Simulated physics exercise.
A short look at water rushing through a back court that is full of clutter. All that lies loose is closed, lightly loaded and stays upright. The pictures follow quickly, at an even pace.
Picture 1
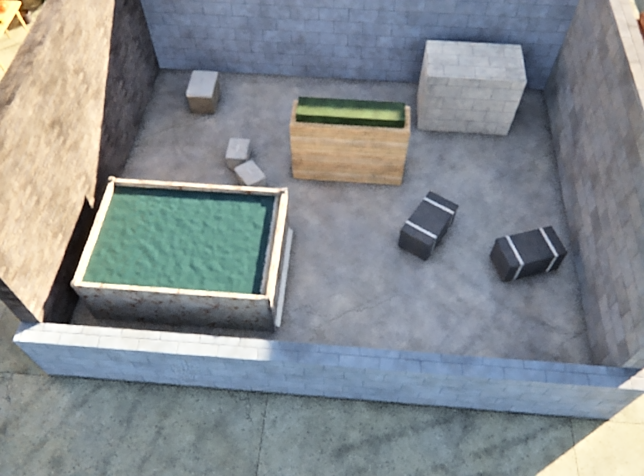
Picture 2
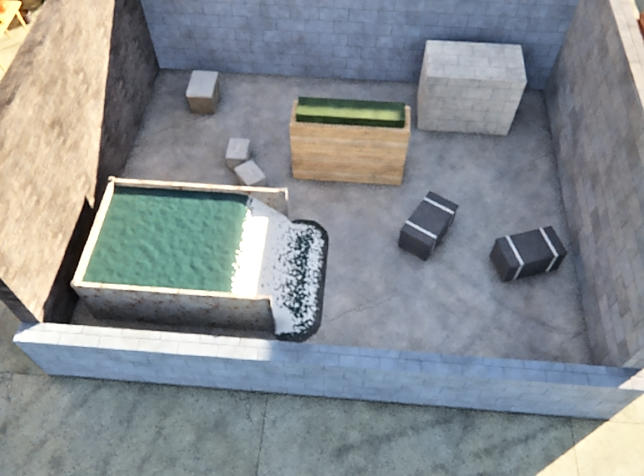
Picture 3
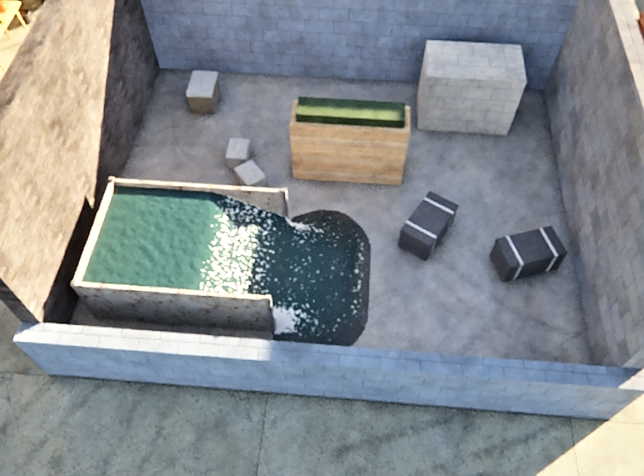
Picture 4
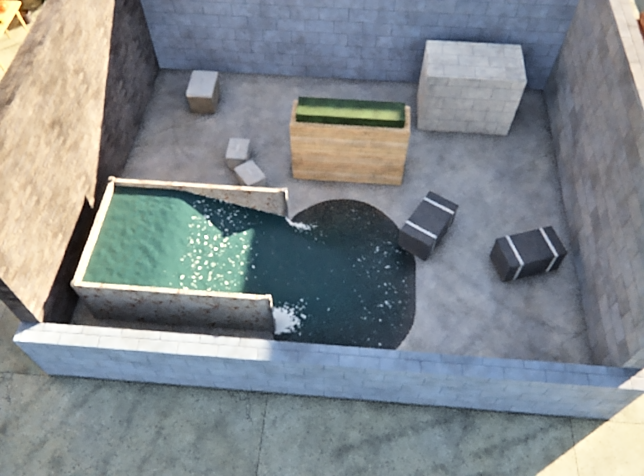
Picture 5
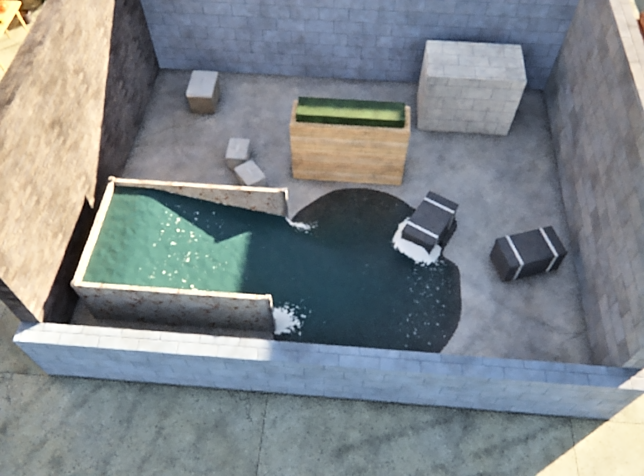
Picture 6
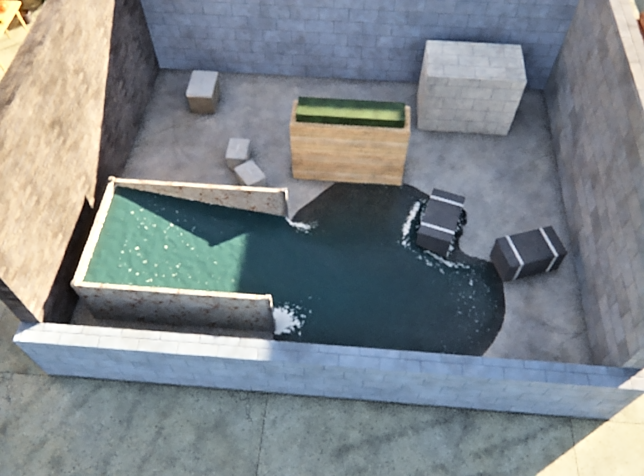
Green water pours from a walled tank, spreads across the courtyard floor and nudges a dark trunk.
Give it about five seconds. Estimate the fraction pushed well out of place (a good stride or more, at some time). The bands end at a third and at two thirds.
It is between one and two thirds.
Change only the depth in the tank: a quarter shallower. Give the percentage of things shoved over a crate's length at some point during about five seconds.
Some 40 per cent.
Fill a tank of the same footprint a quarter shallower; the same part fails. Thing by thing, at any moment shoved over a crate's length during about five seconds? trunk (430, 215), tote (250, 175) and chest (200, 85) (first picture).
As listed: Pushed that far, less than that, less than that.
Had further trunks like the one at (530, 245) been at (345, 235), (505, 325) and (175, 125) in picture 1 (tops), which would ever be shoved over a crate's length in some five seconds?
One after the other: Moved that far, swept aside, never so far.
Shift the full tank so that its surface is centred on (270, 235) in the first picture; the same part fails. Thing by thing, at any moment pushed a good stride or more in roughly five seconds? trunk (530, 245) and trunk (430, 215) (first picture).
In turn: Yes, pushed that far.
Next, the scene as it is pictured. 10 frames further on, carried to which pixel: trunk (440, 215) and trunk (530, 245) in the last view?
At about (554, 143) and (553, 212).
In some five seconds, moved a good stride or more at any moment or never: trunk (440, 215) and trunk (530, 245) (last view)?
In that order: Moved that far, moved that far.
A moment on, 1 of 5 are well off their spots; 0 afloat.
Next, 2 of 5 are well off their spots; 2 afloat.
Later, 2 of 5 are well off their spots; 2 afloat.
In the end, 2 of 5 are well off their spots, and 2 have been at some point; 2 afloat.
